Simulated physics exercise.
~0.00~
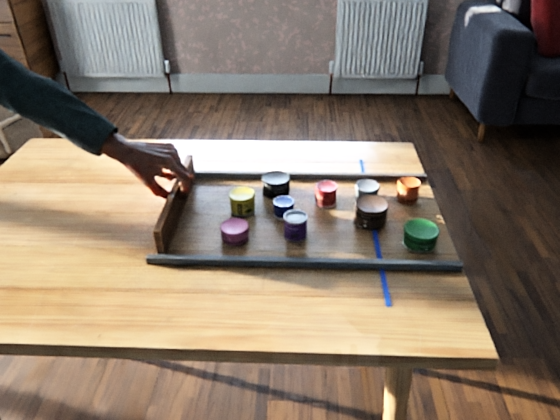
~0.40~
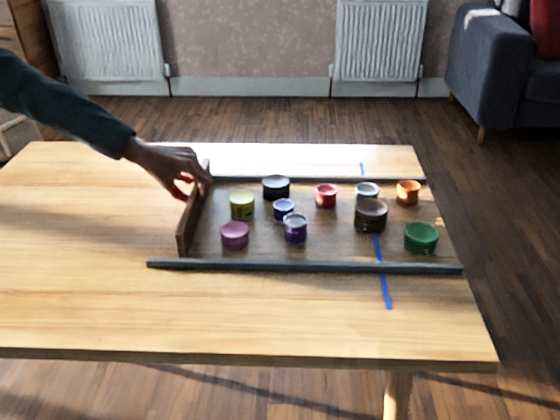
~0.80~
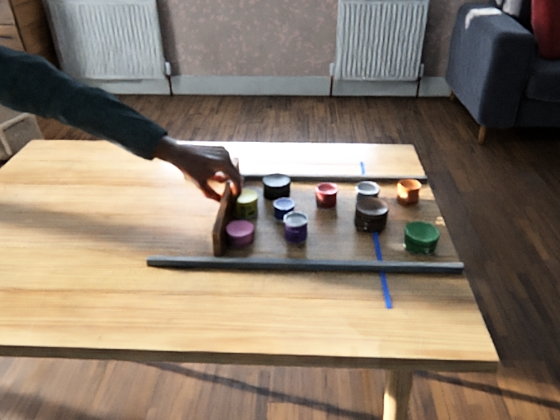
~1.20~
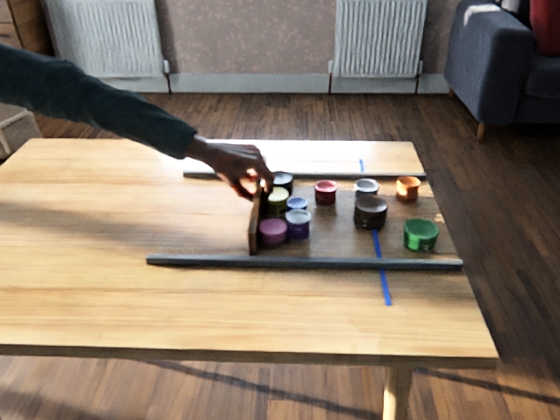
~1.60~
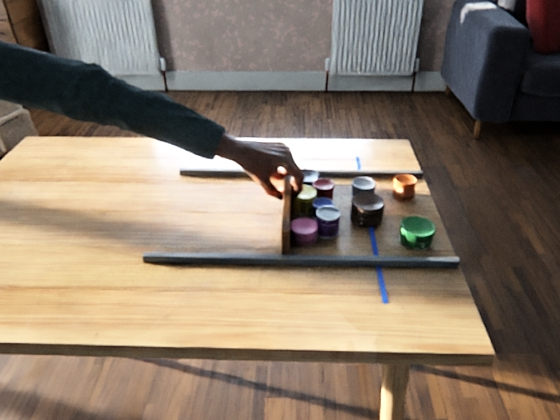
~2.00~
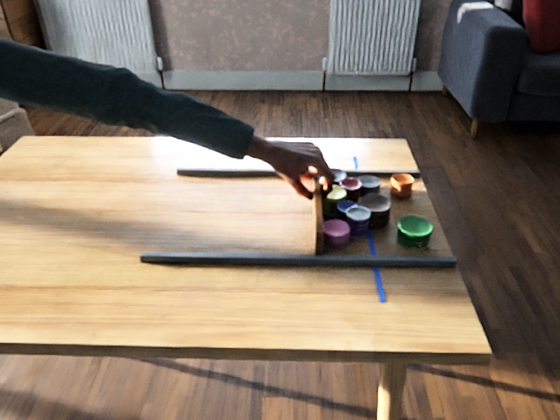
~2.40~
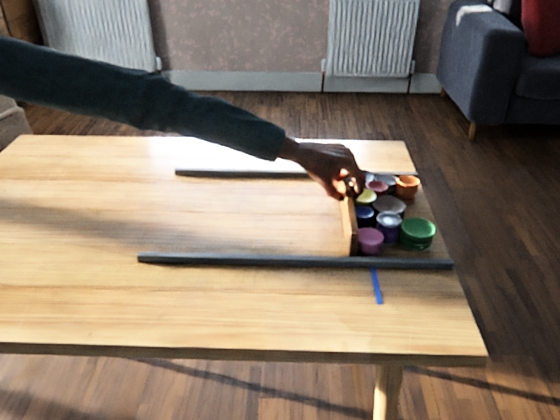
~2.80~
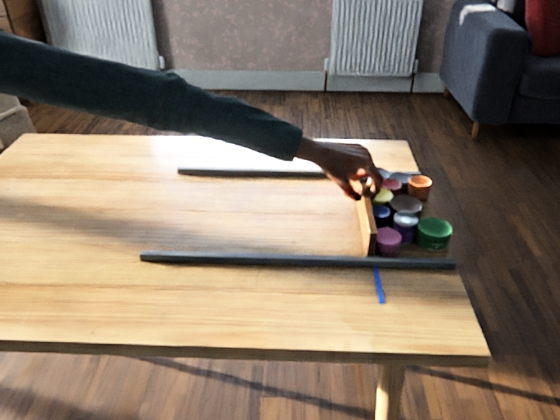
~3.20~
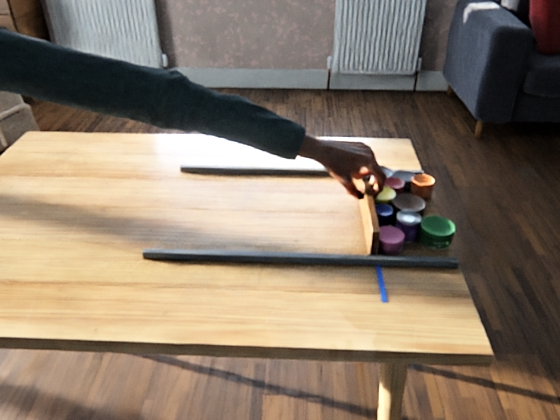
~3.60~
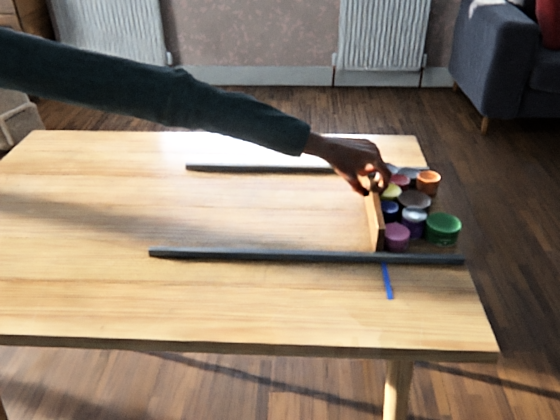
A hand in a dark green sleeve reaches in from the left and holds a small upright wooden board on a pale wooden table, seen from slightly above in a room with radiators and a dark sofa. To its right stand small pots in pink, yellow, purple, black, red, orange and green, between two dark rails, near a strip of blue tape. The hand slides the board rightward, gathering the pink and yellow pots first, then the others. They bunch together and shift toward the table's right end. The board stops near the tape, the hand still on it, and every pot remains on the table.
